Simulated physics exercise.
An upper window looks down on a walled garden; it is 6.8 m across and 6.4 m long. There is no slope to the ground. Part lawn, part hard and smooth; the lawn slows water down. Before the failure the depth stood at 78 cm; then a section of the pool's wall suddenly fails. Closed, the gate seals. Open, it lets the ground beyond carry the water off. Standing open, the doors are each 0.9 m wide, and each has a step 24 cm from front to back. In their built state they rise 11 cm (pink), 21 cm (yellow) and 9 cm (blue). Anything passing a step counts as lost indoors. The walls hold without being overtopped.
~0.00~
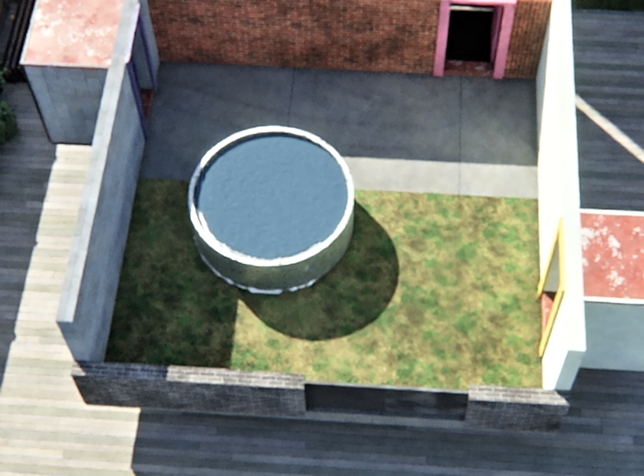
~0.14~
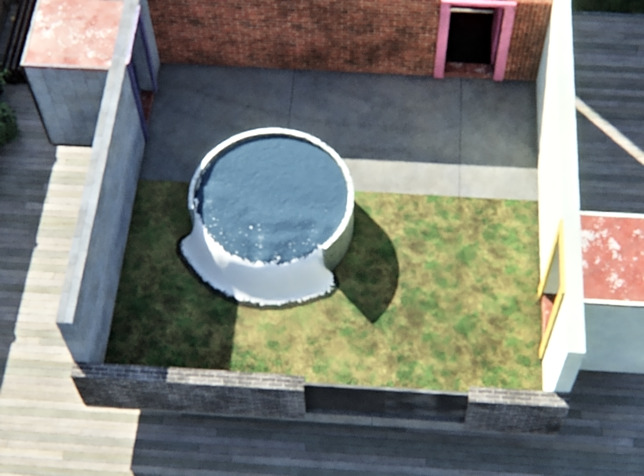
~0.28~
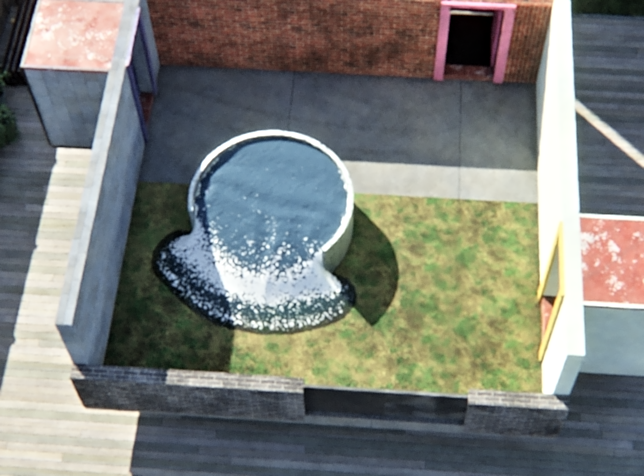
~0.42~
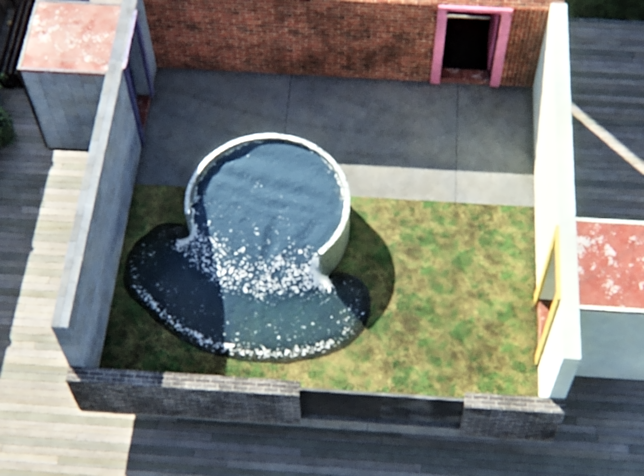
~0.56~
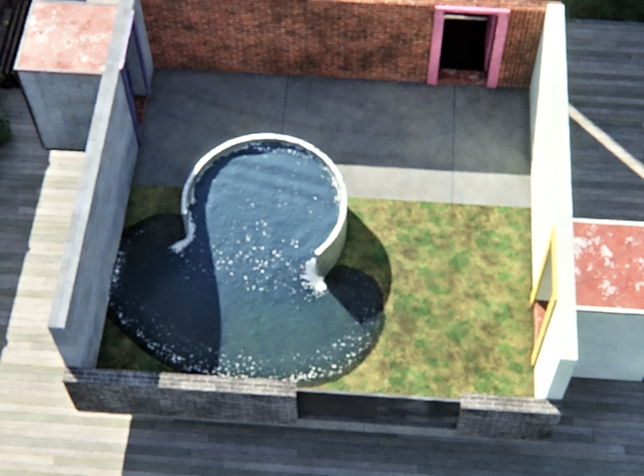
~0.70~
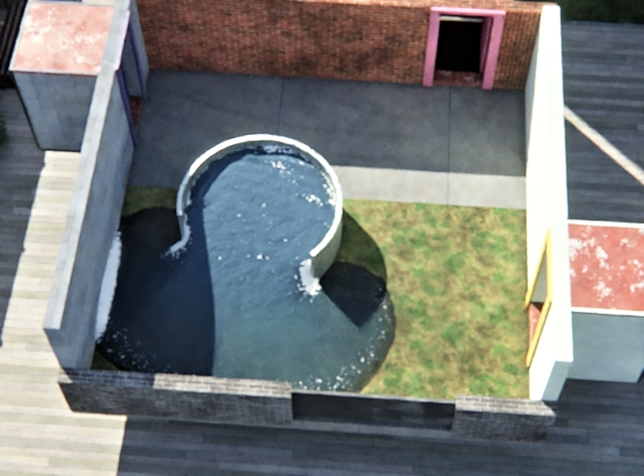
Walled garden from above, a round raised pool giving way at its near side, water pouring out and spreading across the lawn.
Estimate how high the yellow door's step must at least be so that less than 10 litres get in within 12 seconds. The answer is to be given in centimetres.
I would say at least 14.5 cm.
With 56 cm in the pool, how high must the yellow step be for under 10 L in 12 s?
About 9.0 centimetres.
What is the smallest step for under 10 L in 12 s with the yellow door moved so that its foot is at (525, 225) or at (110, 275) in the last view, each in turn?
In turn: About 9.0 cm, about 25 cm.
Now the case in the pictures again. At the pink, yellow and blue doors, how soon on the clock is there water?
Times - pink 6.5 seconds, yellow 3.0 seconds, blue 2.8 seconds.
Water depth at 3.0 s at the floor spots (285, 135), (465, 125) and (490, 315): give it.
In order: Around 0, 0 and 4 cm.
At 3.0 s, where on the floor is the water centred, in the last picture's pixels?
The centre of all the water is around (244, 312).
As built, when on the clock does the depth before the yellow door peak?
Around 5.5 s, give or take.
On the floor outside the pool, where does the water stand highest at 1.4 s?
Check close to (87, 391).
After 1.4 s water covers 35 % of the floor, deepest (55 cm) near (87, 391); it has not reached the yellow door.
After 3.0 s water covers 45 % of the floor, deepest (32 cm) near (87, 391); 7 cm at the yellow door, 0 litres in over its 21 cm step.
After 12.0 s water covers 100 % of the floor, deepest (14 cm) near (521, 286); 8 cm at the yellow door, 0 litres in over its 21 cm step.
At the yellow door as built, the water arrived by 3.0 s and peaked near 18 cm at 5.4 s.
Run again over the same 12 s with other heights there, 31 litres in over 12 cm, 1 litre over 16.5 cm. The limit of 10 litres is kept from about 14.5 cm up.
